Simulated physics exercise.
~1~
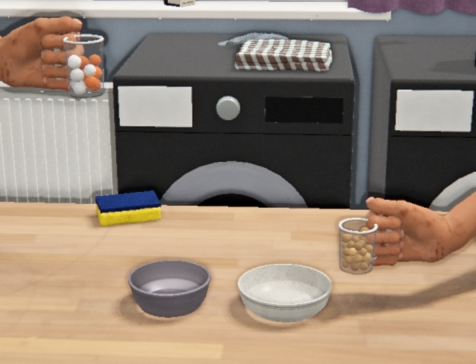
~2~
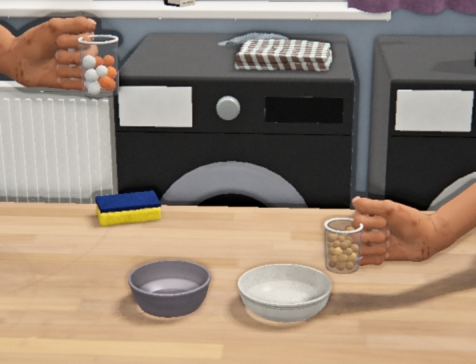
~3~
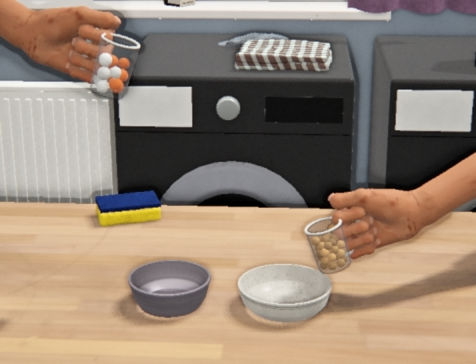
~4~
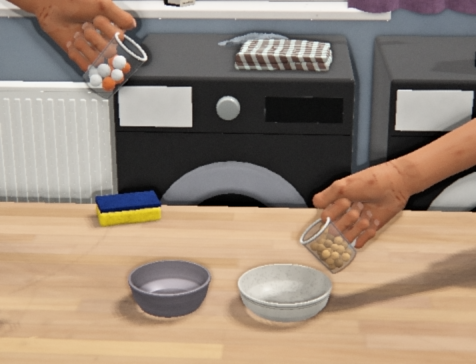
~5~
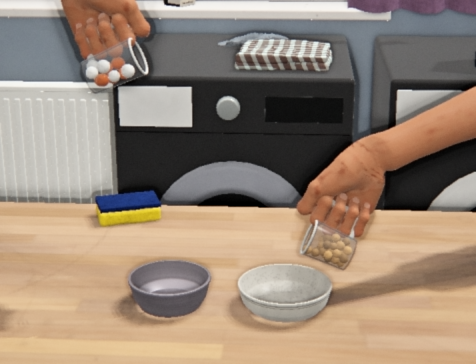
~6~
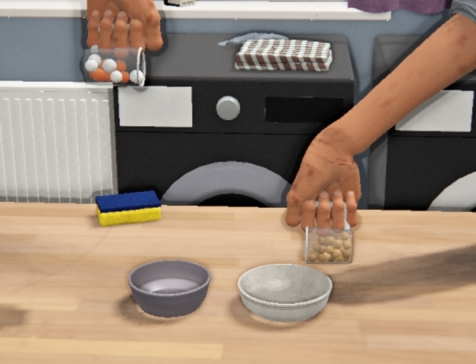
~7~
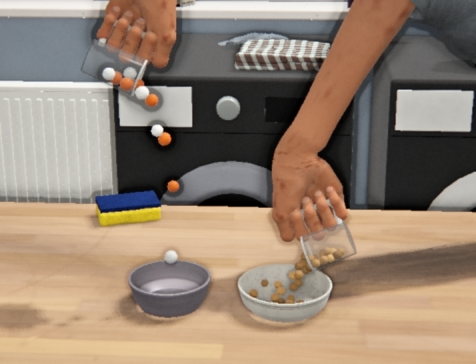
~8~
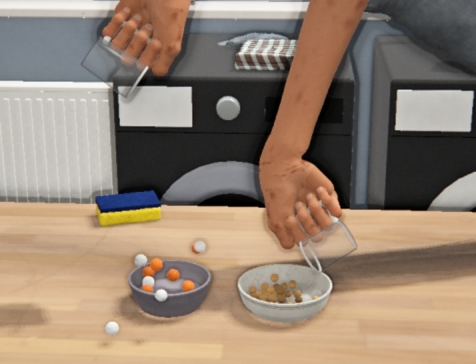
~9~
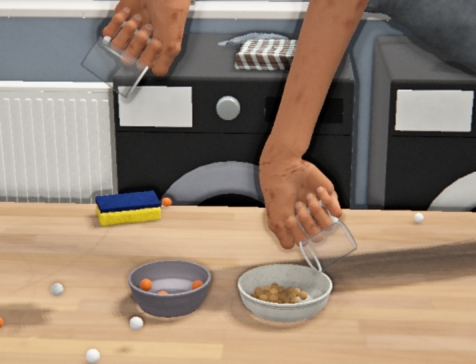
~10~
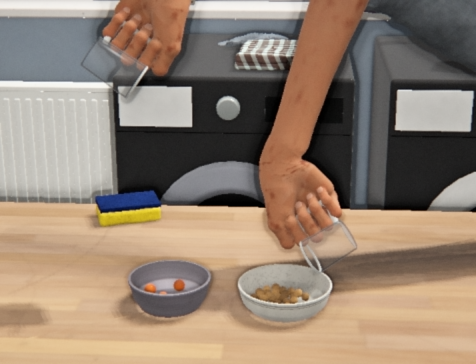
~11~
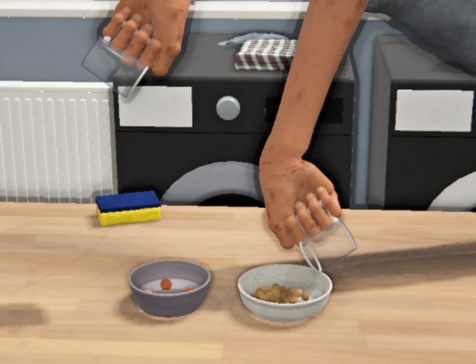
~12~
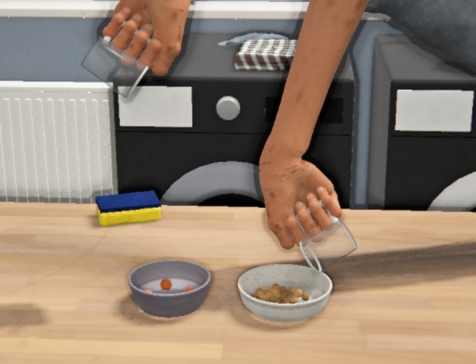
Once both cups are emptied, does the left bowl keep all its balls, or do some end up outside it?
Some end up outside it, as most of the orange and white balls bounce out of the left bowl and away across the counter. The right bowl keeps every one of its small tan pieces.
